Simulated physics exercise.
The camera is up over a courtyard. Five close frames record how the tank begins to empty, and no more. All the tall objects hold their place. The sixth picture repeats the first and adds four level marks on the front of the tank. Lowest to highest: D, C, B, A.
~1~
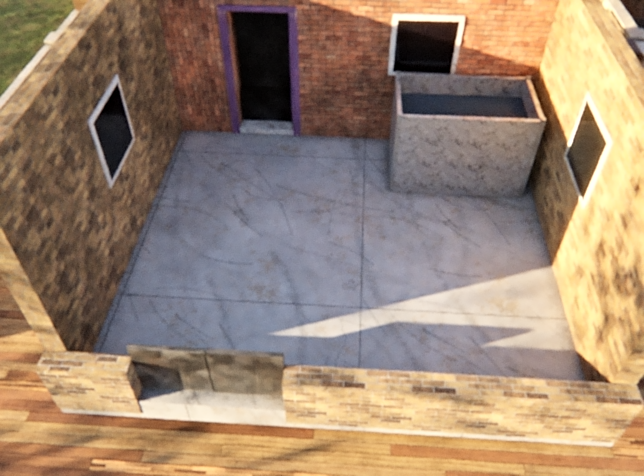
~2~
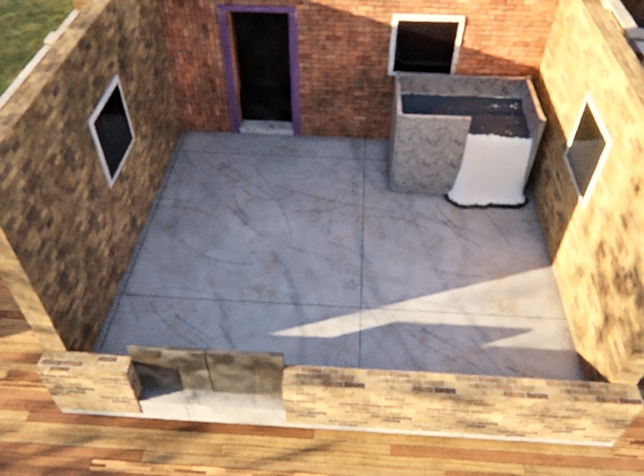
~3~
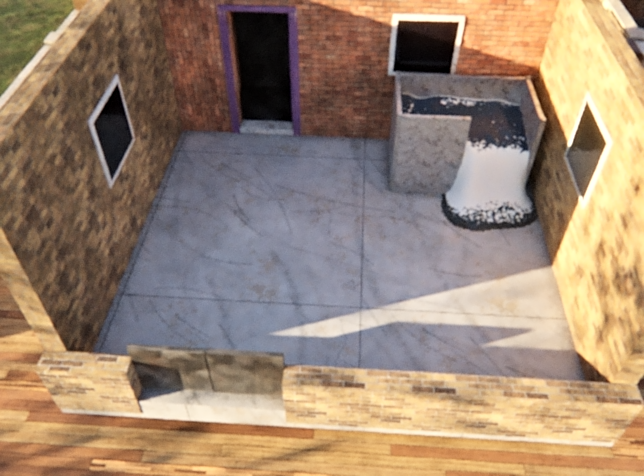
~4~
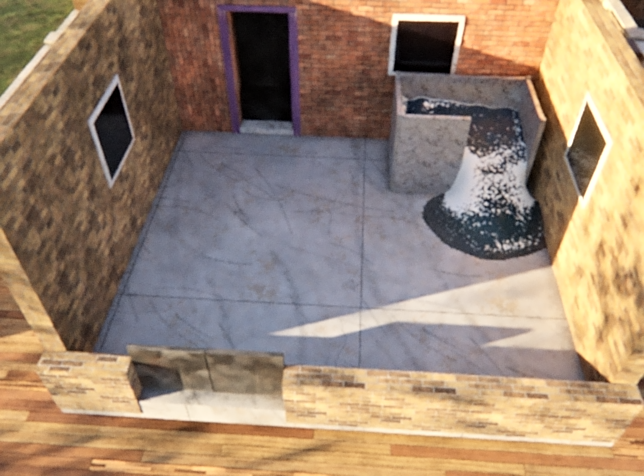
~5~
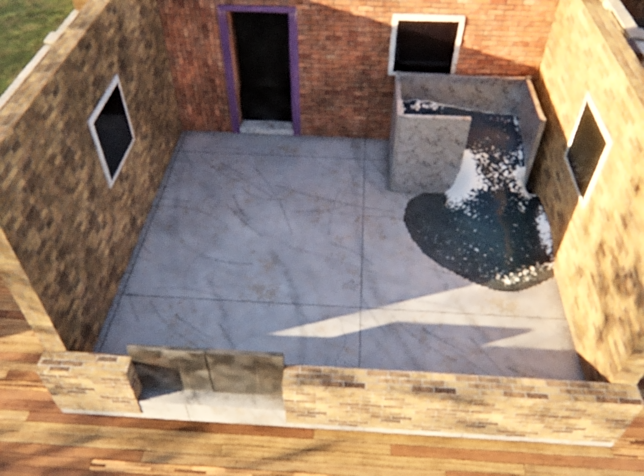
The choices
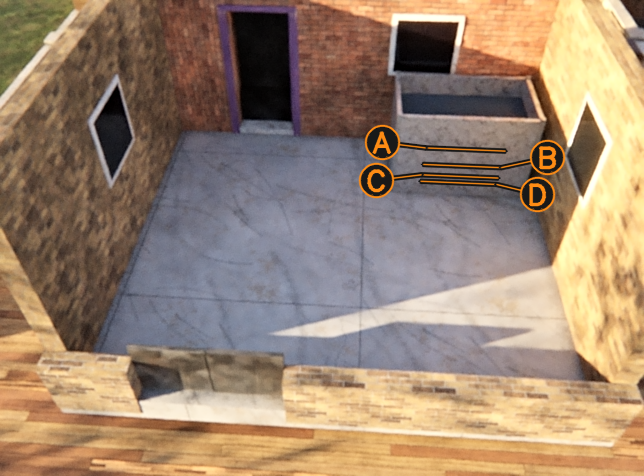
Water pours out of a stone tank and spreads across the courtyard's pale floor.
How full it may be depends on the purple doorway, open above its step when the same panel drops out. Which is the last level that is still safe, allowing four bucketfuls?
It is A.
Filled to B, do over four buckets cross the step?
No, that is safe.
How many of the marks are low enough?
All of them.
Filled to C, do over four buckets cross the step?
No, that is safe.
On the marked copy, A at (465, 149); B at (461, 166); C at (459, 176); D at (458, 182); from the bottom up D, C, B, A.
With A, a bucket or two gets in.
With B, nothing gets over.
With C, nothing gets over.
With D, nothing gets over.
